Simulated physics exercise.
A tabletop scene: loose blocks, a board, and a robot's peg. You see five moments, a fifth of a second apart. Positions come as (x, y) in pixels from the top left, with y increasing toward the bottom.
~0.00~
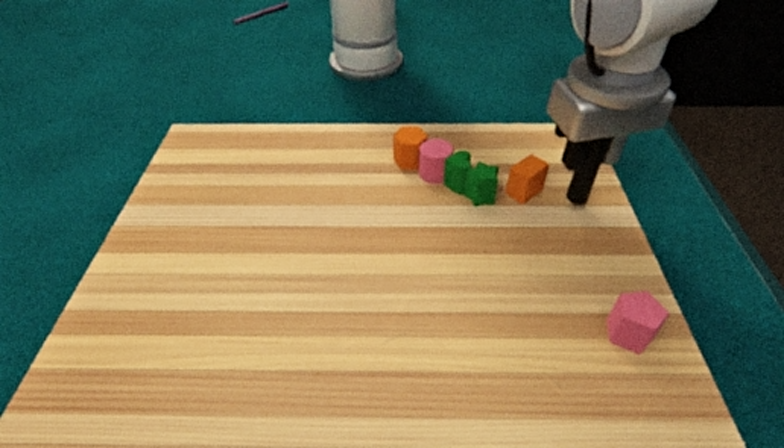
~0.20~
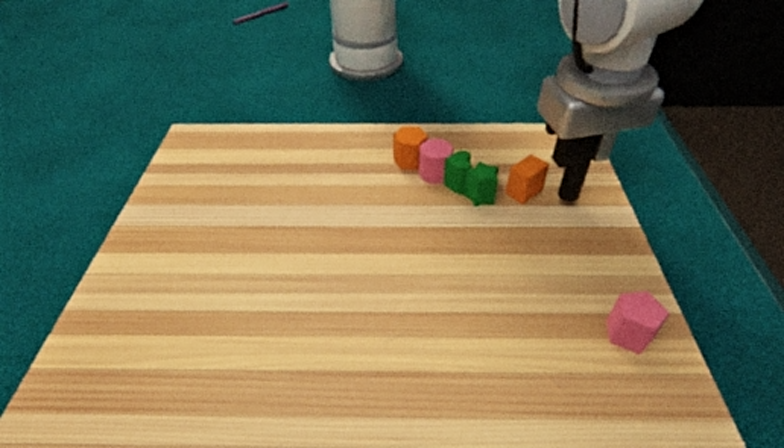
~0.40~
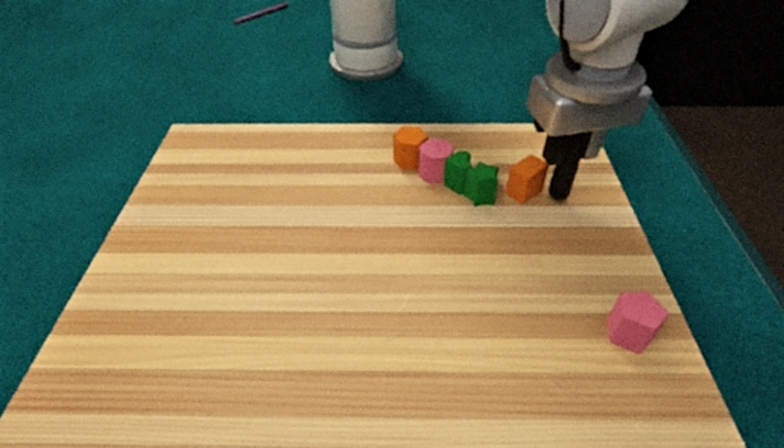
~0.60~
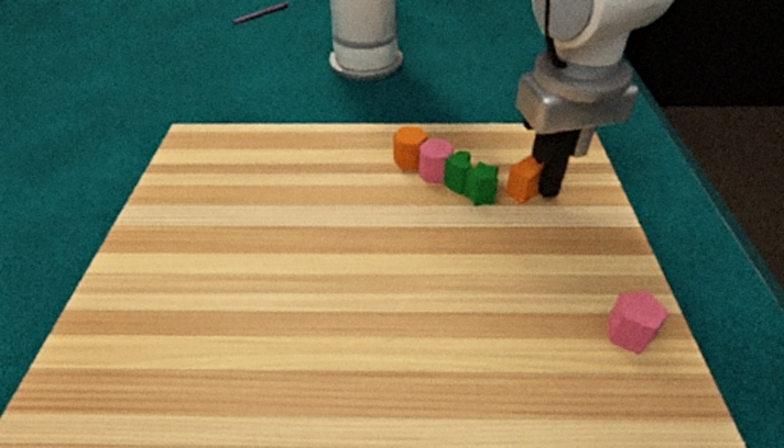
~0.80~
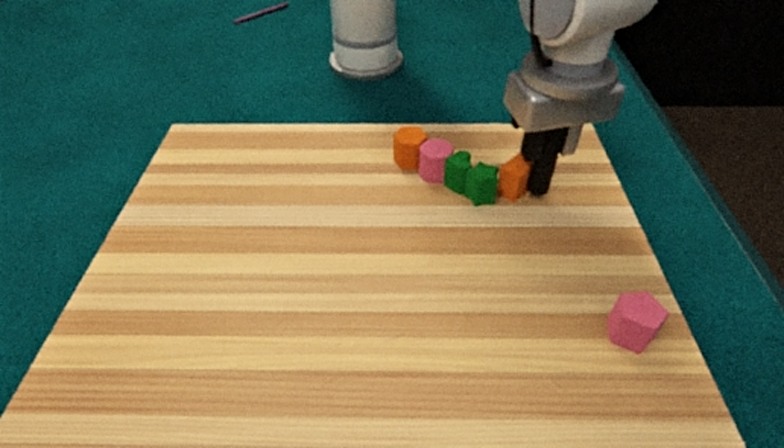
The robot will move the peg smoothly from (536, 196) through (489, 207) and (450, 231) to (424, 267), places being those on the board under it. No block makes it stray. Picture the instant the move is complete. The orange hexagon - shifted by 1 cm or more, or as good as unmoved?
That block stays.
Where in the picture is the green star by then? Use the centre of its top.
The answer is (462, 175).
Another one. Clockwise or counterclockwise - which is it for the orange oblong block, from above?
Rotation: Clockwise.
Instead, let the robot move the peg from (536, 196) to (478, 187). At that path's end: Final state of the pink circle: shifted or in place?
Same place.
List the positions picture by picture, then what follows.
The first frame shows peg's lower end at (577, 198); orange hexagon at (411, 135); green heart-shaped block at (461, 159); green star at (485, 171); orange oblong block at (530, 165).
The second frame shows peg at (568, 195); blocks still.
The third frame shows peg at (559, 193); blocks still.
The fourth frame shows peg at (549, 191); blocks still.
The fifth frame shows peg at (538, 189); orange hexagon at (411, 135); green heart-shaped block at (461, 159); green star at (485, 171); orange oblong block at (520, 163).
The first path, step by step. One third of the way, peg at (490, 200); green heart-shaped block at (458, 158); green star at (472, 173), turned 25° clockwise; orange oblong block at (509, 160), turned 25° clockwise.
Two thirds of the way, peg at (451, 223); green heart-shaped block at (458, 157); green star at (462, 175), turned 55° clockwise; orange oblong block at (509, 160), turned 25° clockwise.
At the end, peg at (424, 259); orange hexagon still; green heart-shaped block at (458, 157); green star at (462, 175), turned 55° clockwise; orange oblong block at (509, 160), turned 25° clockwise.
